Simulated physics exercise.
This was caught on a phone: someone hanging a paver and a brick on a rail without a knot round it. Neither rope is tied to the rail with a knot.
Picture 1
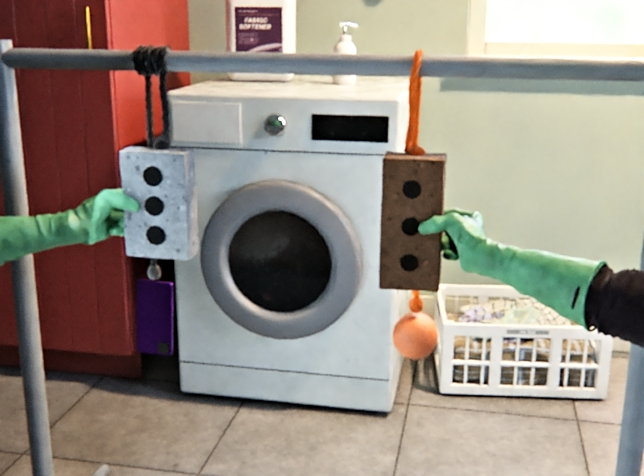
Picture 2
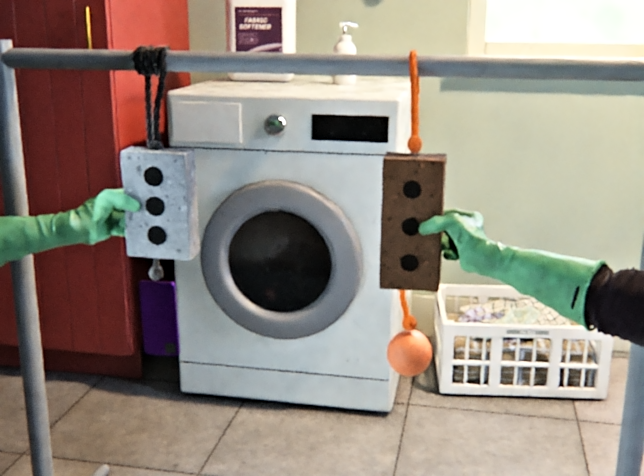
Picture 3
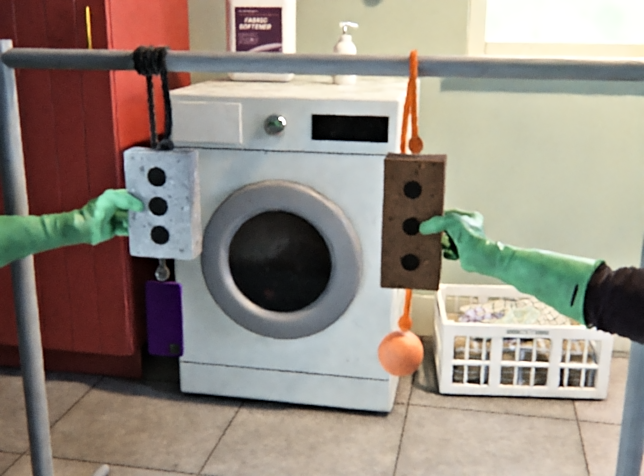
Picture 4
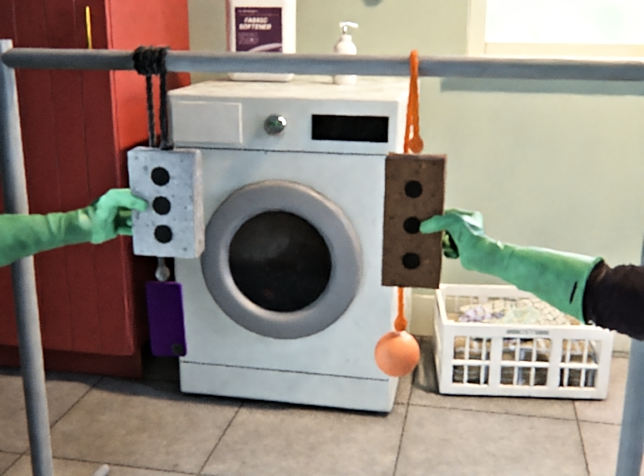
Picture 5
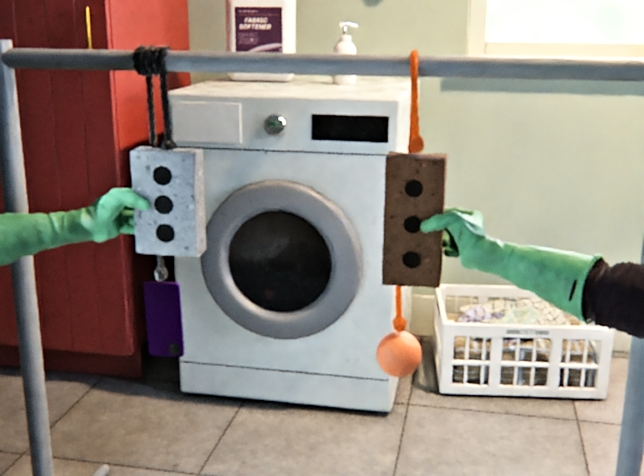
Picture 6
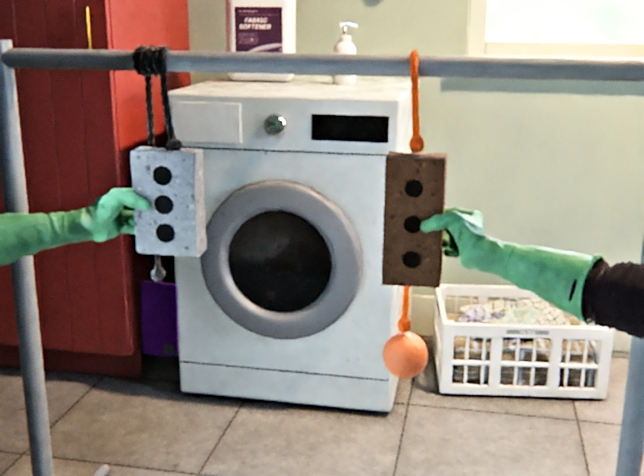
The orange ball under the brown block swayed slightly, and the purple thing below the pale block shifted a little, while green-gloved hands held both blocks almost still on ropes over a rail.
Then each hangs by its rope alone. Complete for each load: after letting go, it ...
The paver stays hanging; the brick drops.
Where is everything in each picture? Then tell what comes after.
In the first picture, paver (160, 203); brick (412, 221); left phone (155, 318); right orange (415, 336).
In the second picture, paver (161, 203); brick (413, 222).
In the third picture, paver (164, 203); brick (413, 221).
In the fourth picture, paver (167, 202); brick (414, 220).
In the fifth picture, paver (169, 202); brick (414, 220).
In the sixth picture, paver (169, 201); brick (414, 220); left rope wound several times round the rail; right rope only laid over the rail.
Then, 0.44 s later than the last view, paver in the air near (169, 205); brick dropping near (403, 467).
Then, 0.84 s later than the last view, paver in the air near (167, 209); brick on the floor.
Finally, paver in the air near (168, 208); brick on the floor. The paver is held and the brick pulls its rope through.
